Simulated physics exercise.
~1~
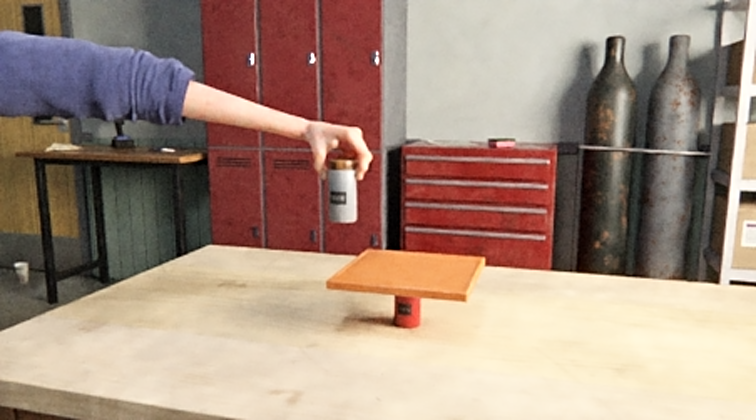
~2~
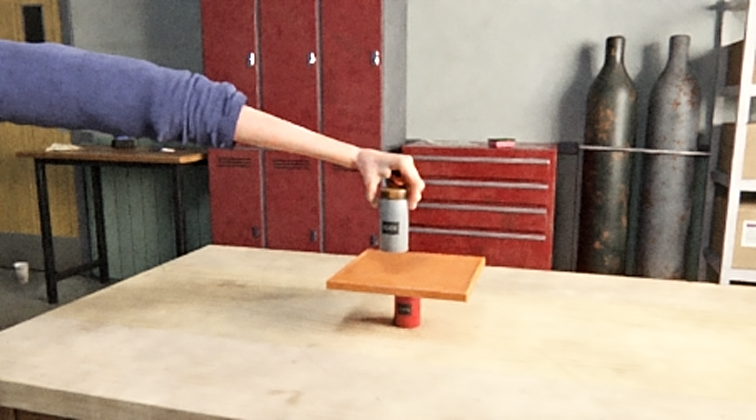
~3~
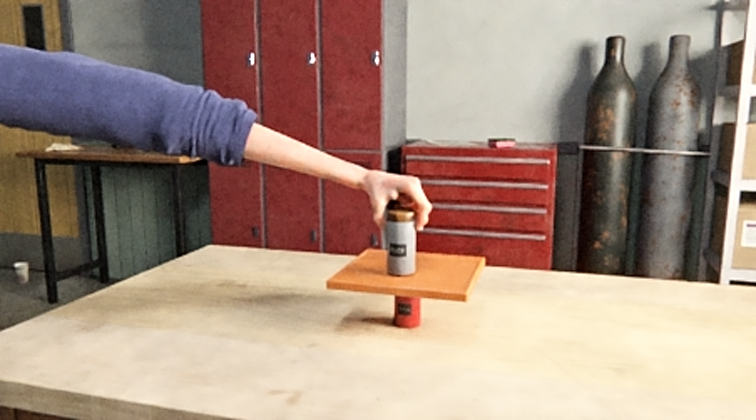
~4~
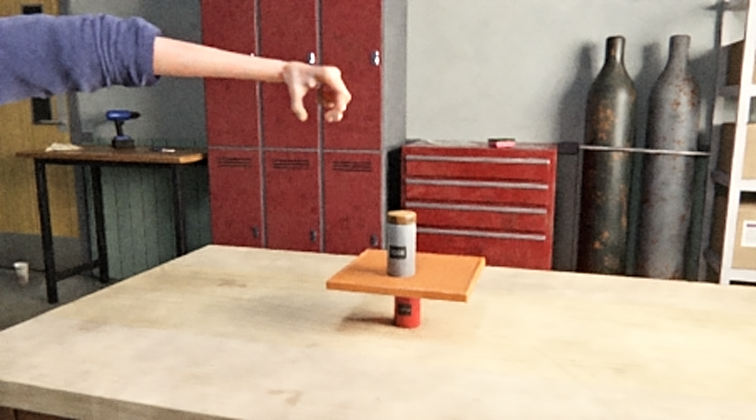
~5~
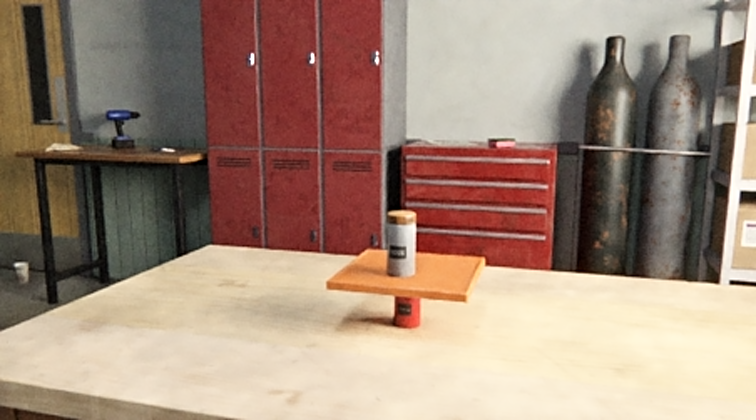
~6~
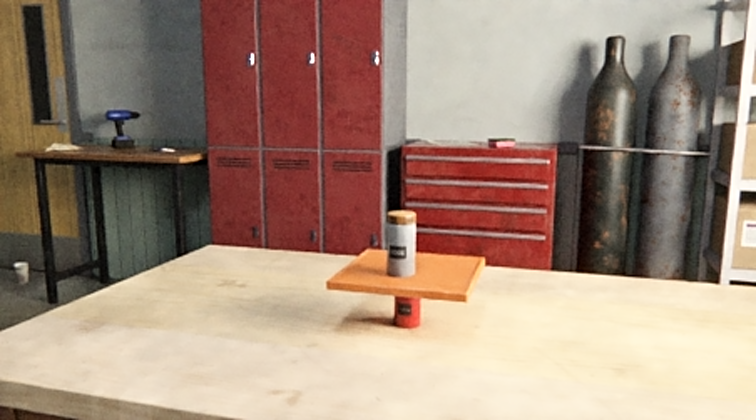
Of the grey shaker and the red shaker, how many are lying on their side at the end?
None of them are lying on their side, as both the grey shaker and the red shaker are still upright at the end.
